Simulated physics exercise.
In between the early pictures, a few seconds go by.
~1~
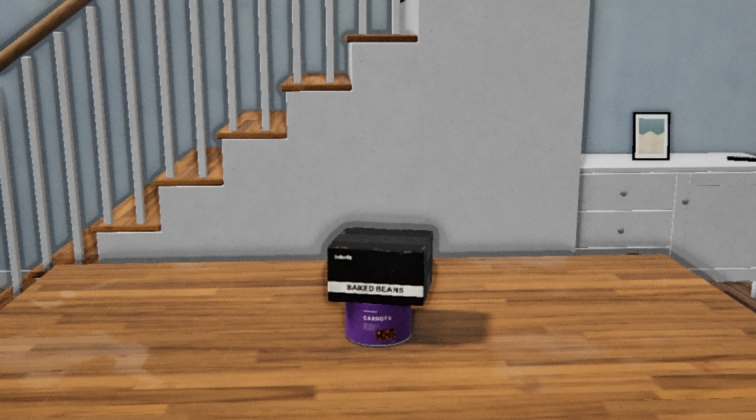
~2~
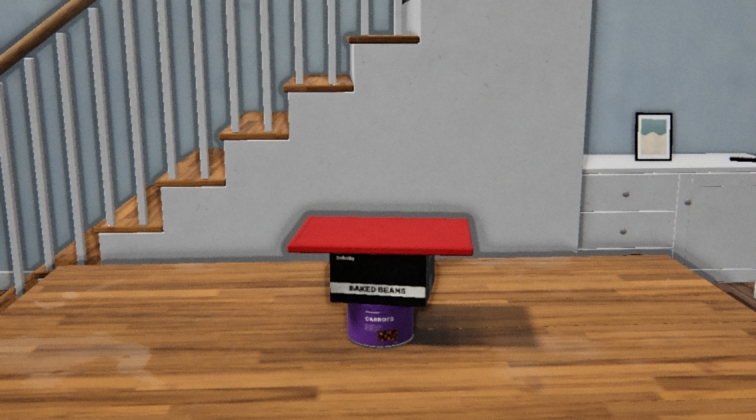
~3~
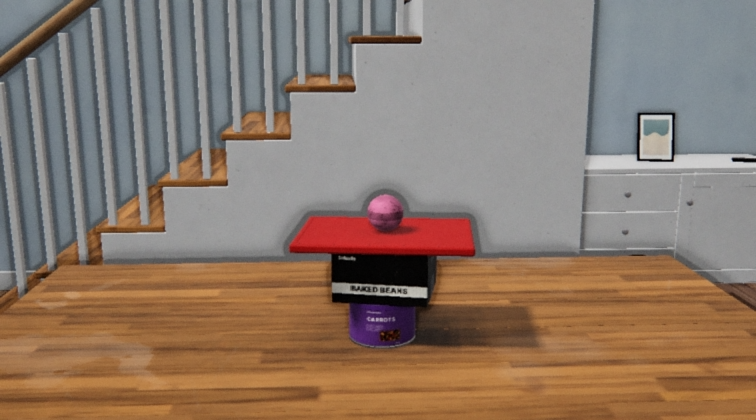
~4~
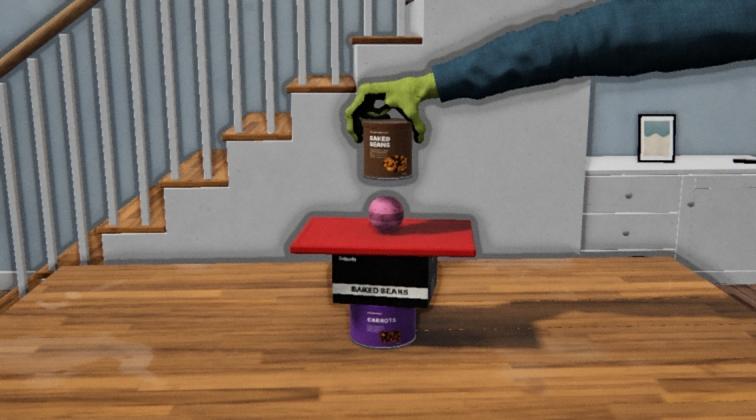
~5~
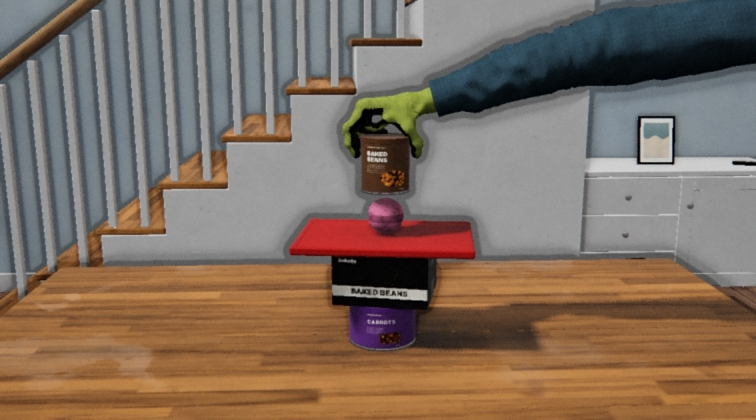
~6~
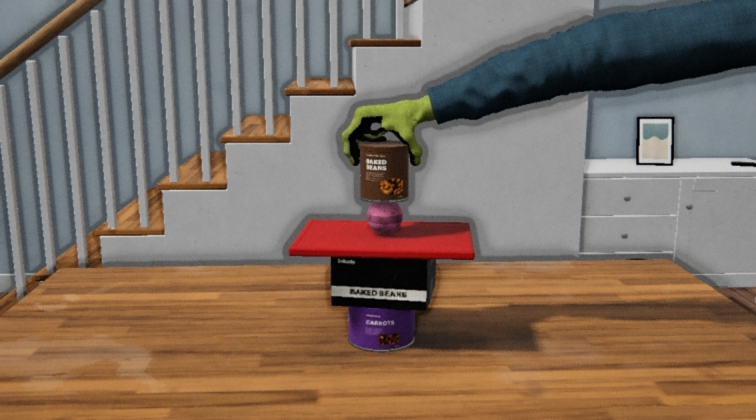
A green-gloved hand lowers a brown can onto a pink ball above a red board.
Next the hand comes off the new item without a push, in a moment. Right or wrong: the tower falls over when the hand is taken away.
Right.
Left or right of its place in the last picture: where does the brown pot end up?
It ends up further left.
Then, 1.00 s later than the last frame, brown pot now fallen; red tray tilted by 10°; black box tilted by 10°.
Then, 1.40 s later than the last frame, red tray and pink ball now fallen; black box tilted by 58°.
Then, 1.50 s later than the last frame, black box now fallen.
Then, 1.80 s later than the last frame, things are still on the move.
When it is over, fallen, red tray, black box, pink ball and brown pot; purple tub as before. End places, in pixels of the last picture, brown pot near (86, 313). The pile comes apart.
